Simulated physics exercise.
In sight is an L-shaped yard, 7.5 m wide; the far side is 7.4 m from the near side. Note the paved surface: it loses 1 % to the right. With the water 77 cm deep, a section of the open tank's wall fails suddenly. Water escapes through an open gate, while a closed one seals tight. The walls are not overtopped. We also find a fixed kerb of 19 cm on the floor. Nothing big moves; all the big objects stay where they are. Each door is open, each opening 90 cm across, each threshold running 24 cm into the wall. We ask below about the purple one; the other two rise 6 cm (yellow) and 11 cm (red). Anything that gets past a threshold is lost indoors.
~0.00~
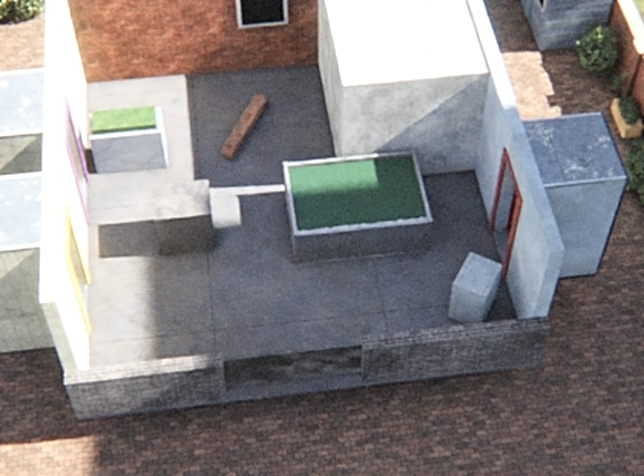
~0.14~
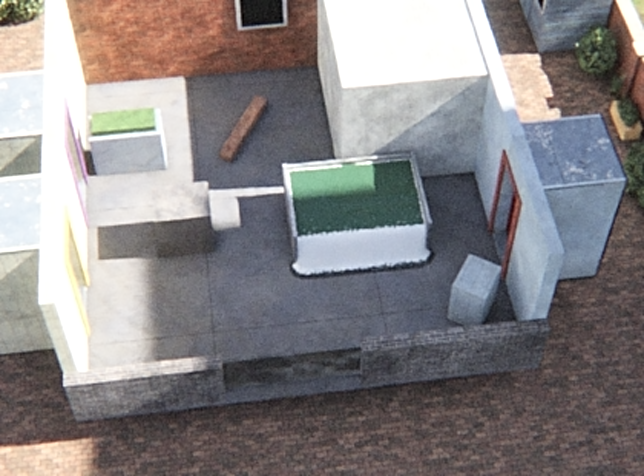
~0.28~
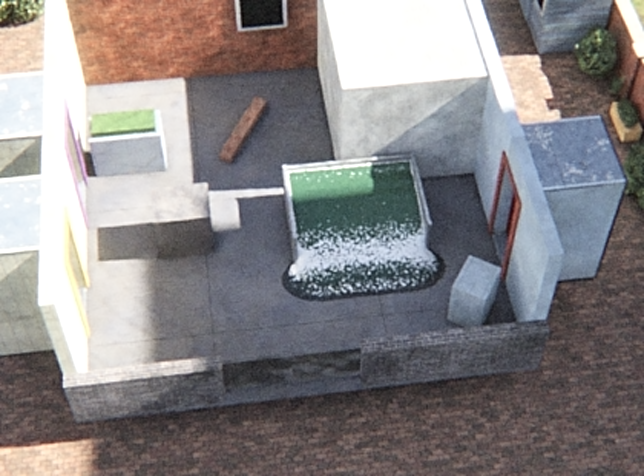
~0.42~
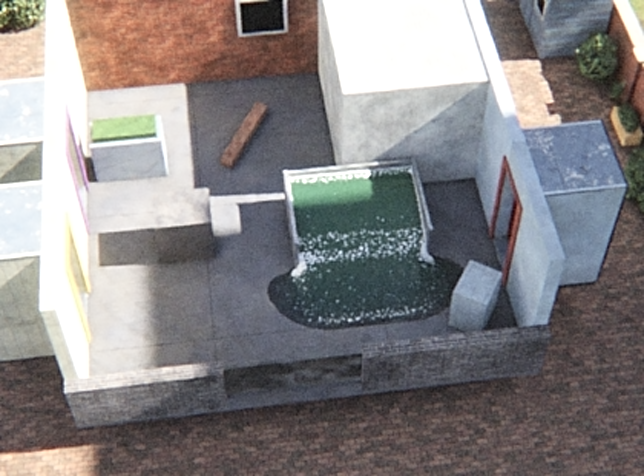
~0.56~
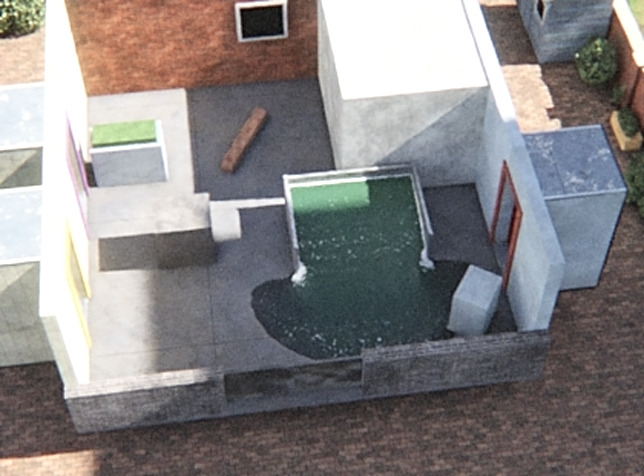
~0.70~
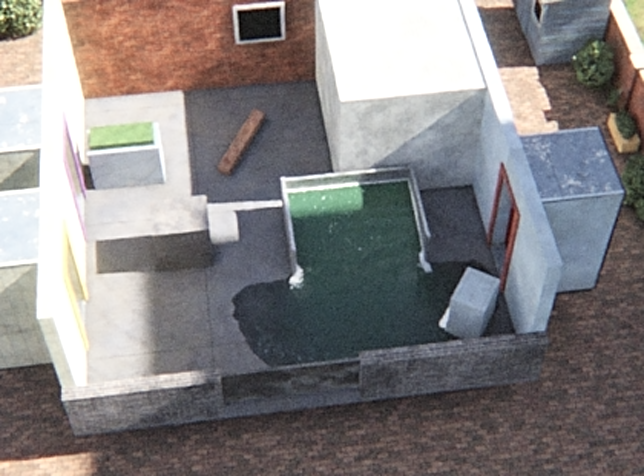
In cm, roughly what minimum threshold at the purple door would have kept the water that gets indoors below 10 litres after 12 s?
It would have to be roughly 6.5 cm high.
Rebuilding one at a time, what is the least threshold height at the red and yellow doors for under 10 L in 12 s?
About 15 cm at red and 12.5 cm at yellow.
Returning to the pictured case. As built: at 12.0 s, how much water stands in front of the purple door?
Depth: Near 4.0 cm.
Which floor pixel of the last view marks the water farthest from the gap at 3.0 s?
The farthest wet point sits near (87, 410) in the last view.
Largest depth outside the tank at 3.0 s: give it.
Up to some 35 centimetres, I'd say.
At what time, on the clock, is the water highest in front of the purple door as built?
Peak: Close to 8.0 s.
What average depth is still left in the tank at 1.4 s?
Around 29 cm on average.
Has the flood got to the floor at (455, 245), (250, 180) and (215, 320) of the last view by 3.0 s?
Awash, untouched, awash.
After 1.4 s water covers 25 % of the floor, deepest (54 cm) near (415, 372); it has not reached the purple door.
After 3.0 s water covers 45 % of the floor, deepest (35 cm) near (518, 360); it has not reached the purple door.
After 12.0 s water covers 95 % of the floor, deepest (12 cm) near (507, 361); 4 cm at the purple door, 0 litres in over its 17 cm threshold.
At the purple door as built, the water arrived by 3.9 s and peaked near 9 cm at 7.8 s.
Run again over the same 12 s with other heights there, 14 litres in over 6 cm, 5 litres over 8 cm. The limit of 10 litres is kept from about 6.5 cm up.
